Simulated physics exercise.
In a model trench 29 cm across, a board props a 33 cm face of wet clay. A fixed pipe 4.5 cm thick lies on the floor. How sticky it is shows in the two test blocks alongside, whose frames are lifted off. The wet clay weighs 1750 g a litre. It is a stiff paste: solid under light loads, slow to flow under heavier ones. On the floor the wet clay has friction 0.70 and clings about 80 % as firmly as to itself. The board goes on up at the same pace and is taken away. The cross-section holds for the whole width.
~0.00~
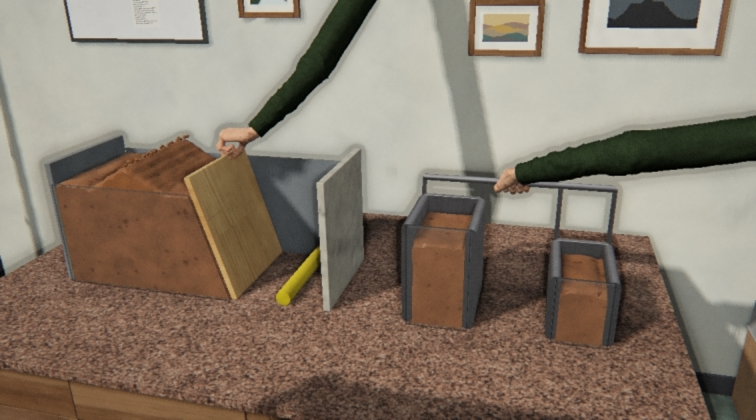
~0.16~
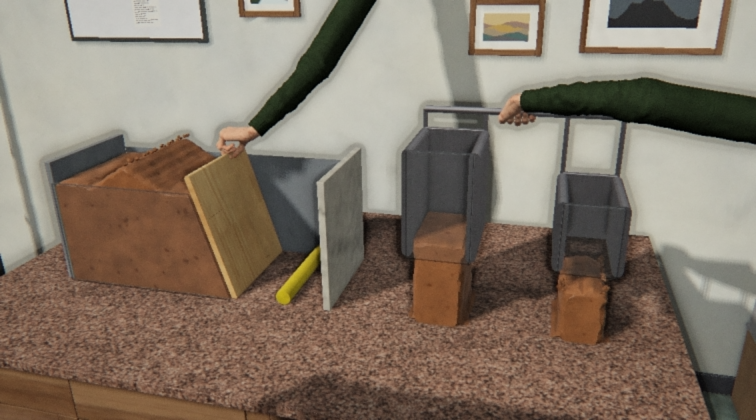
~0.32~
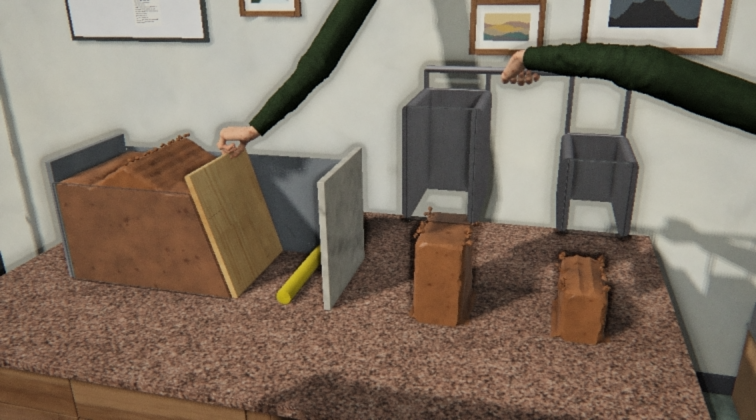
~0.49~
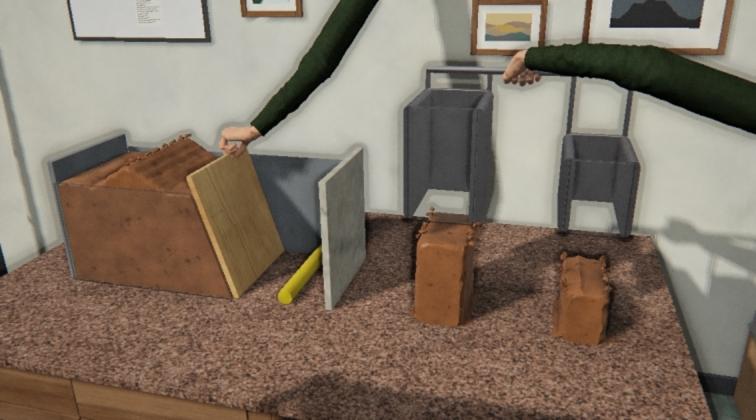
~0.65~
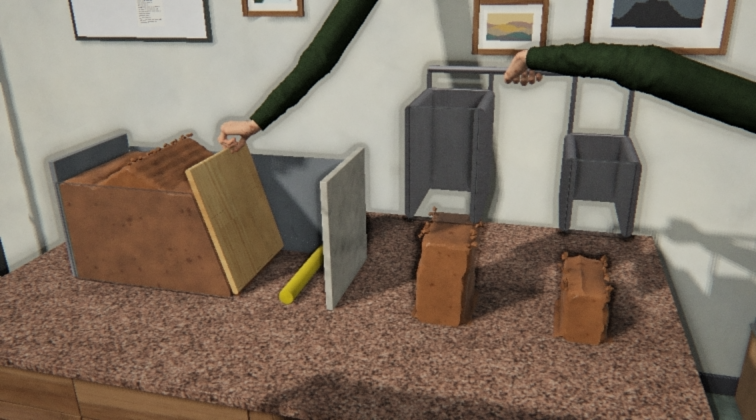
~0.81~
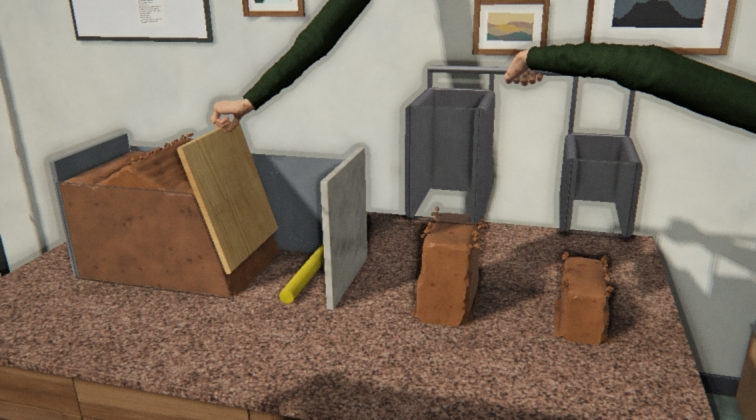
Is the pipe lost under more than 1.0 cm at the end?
The pipe ends up showing.
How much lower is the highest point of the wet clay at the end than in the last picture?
About 0.0 cm.
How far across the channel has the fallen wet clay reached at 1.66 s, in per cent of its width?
Some 0 per cent.
After 1.06 s, the face still stands and nothing lies on the pipe.
After 1.36 s, the face still stands and nothing lies on the pipe.
After 1.66 s, the face still stands and nothing lies on the pipe.
After 1.96 s, the face still stands and nothing lies on the pipe.
After 2.01 s, the face still stands and nothing lies on the pipe.
